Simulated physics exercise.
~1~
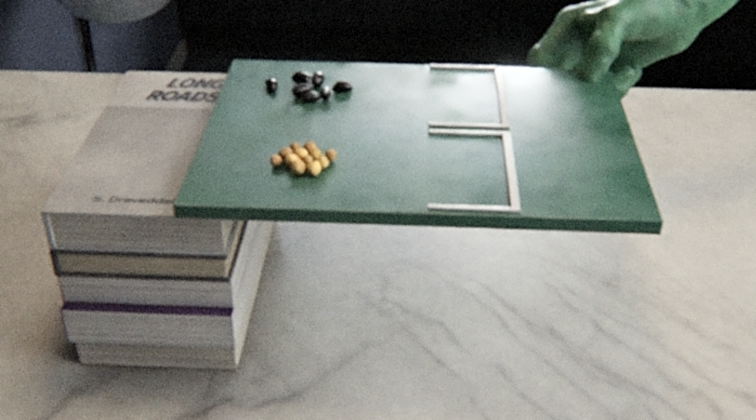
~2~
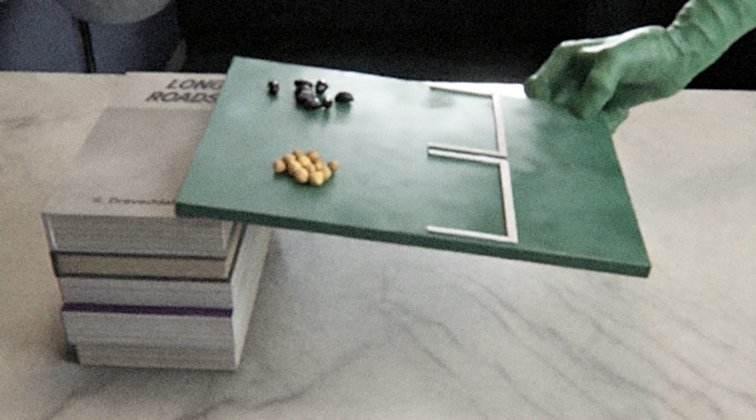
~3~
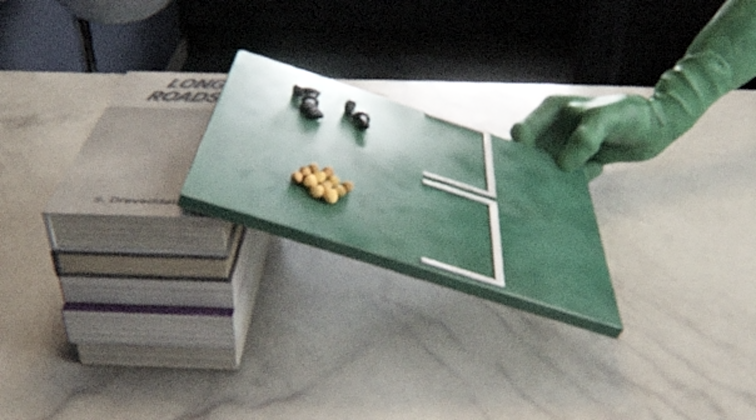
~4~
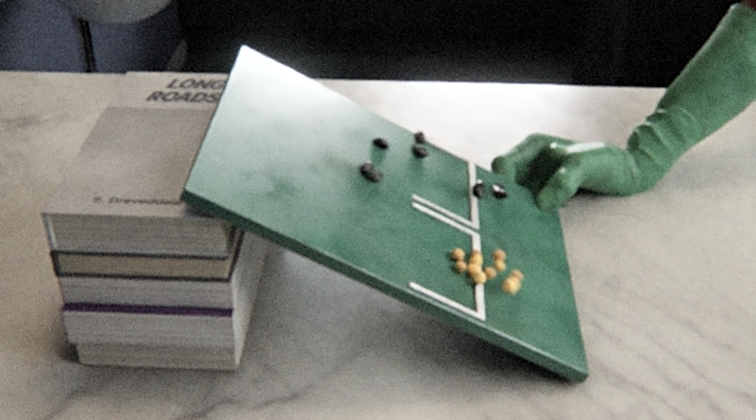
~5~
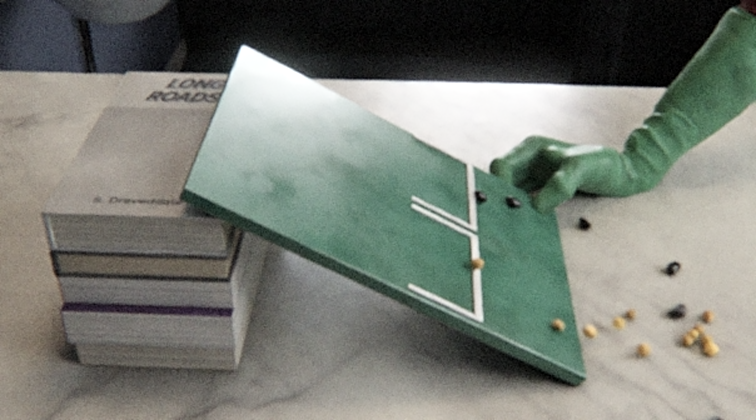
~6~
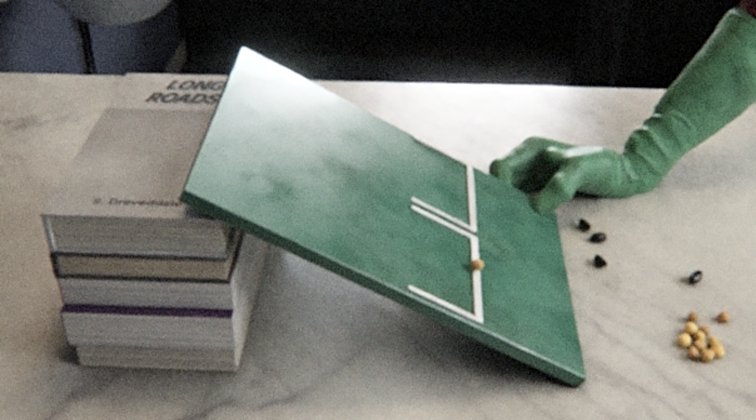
A green board, seen from slightly above, rests its left end on a stack of books on a pale marble counter, while a green-gloved hand holds the far right corner. Glossy black beans lie towards the back and tan, chickpea-like pieces towards the front, each heap facing a white bracket-shaped strip. The hand lowers the right end, and the board slopes more steeply. Both heaps begin to slide, then spread and tumble over the strips. They spill off the low edge onto the counter, where they scatter and settle, leaving one tan piece at the front strip.
